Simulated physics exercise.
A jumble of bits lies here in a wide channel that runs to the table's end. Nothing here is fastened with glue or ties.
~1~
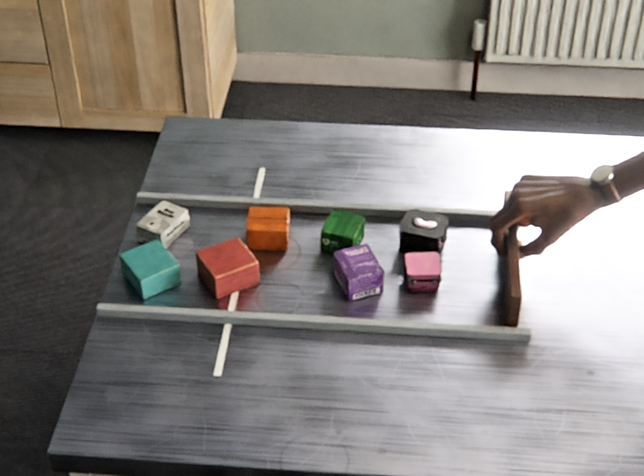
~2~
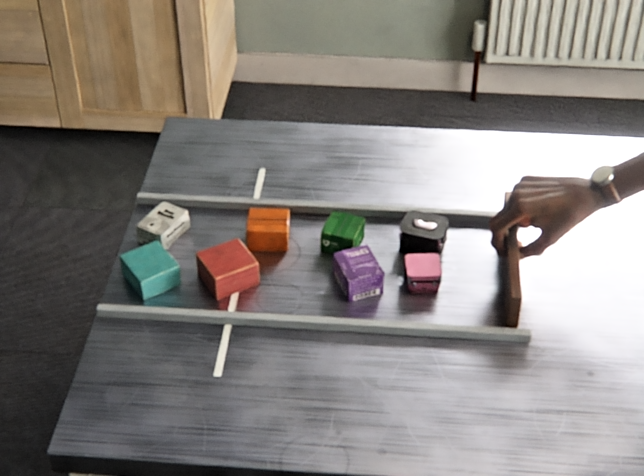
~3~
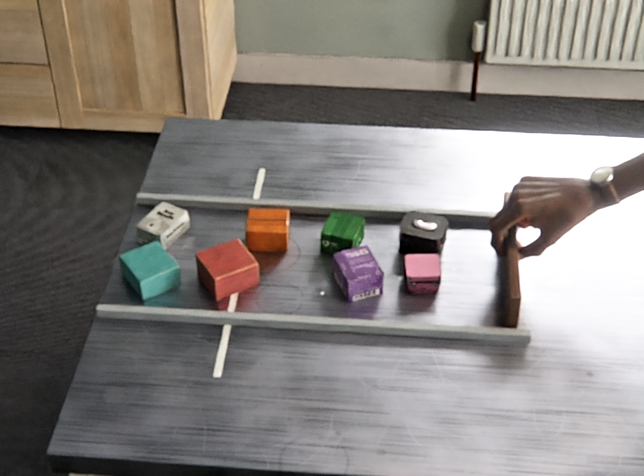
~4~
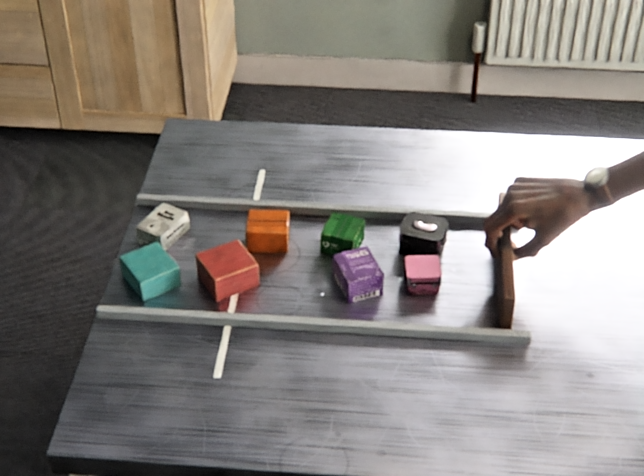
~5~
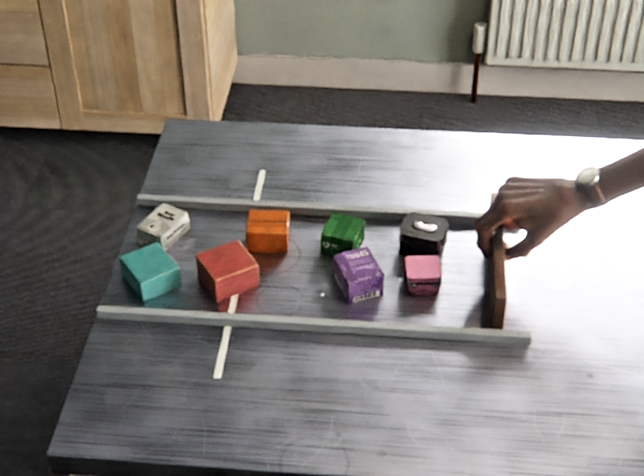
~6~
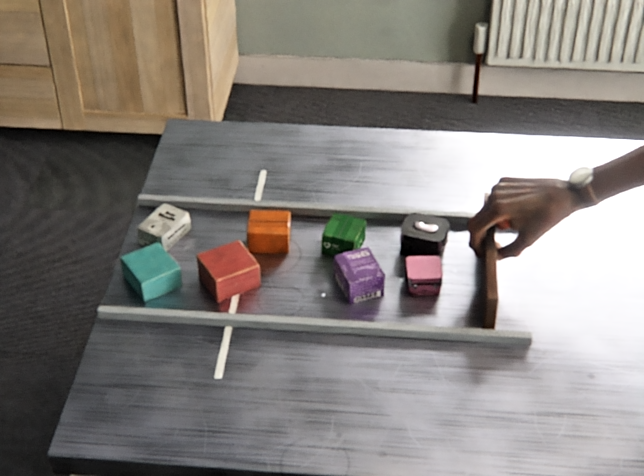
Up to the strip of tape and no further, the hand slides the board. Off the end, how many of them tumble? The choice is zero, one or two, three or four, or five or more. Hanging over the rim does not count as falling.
Fallen: A lone one or a pair.
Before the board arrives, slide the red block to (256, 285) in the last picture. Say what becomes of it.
This time it stays where it is.
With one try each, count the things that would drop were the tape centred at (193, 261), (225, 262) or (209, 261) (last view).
Try 1: 4; try 2: 2; try 3: 3.
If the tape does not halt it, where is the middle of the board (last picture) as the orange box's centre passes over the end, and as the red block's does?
The middle is at (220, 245) when it's the orange box, and at (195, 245) when it's the red block.
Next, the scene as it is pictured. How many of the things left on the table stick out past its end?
Counting them gives 0.
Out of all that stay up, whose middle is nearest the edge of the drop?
Orange box.
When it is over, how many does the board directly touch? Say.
It is in contact with 2.
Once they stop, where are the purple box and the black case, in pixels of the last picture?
Near (191, 272) and (227, 229).
Soon after, none off yet; white box at rest near (164, 228); turquoise block at rest near (151, 272); red block at rest near (229, 270).
After that, none off yet; white box displaced a little near (152, 229); turquoise block displaced a little near (139, 271); red block displaced about its own width near (190, 273).
In the end, the number that fall off is one or two; gone, turquoise block and white box.
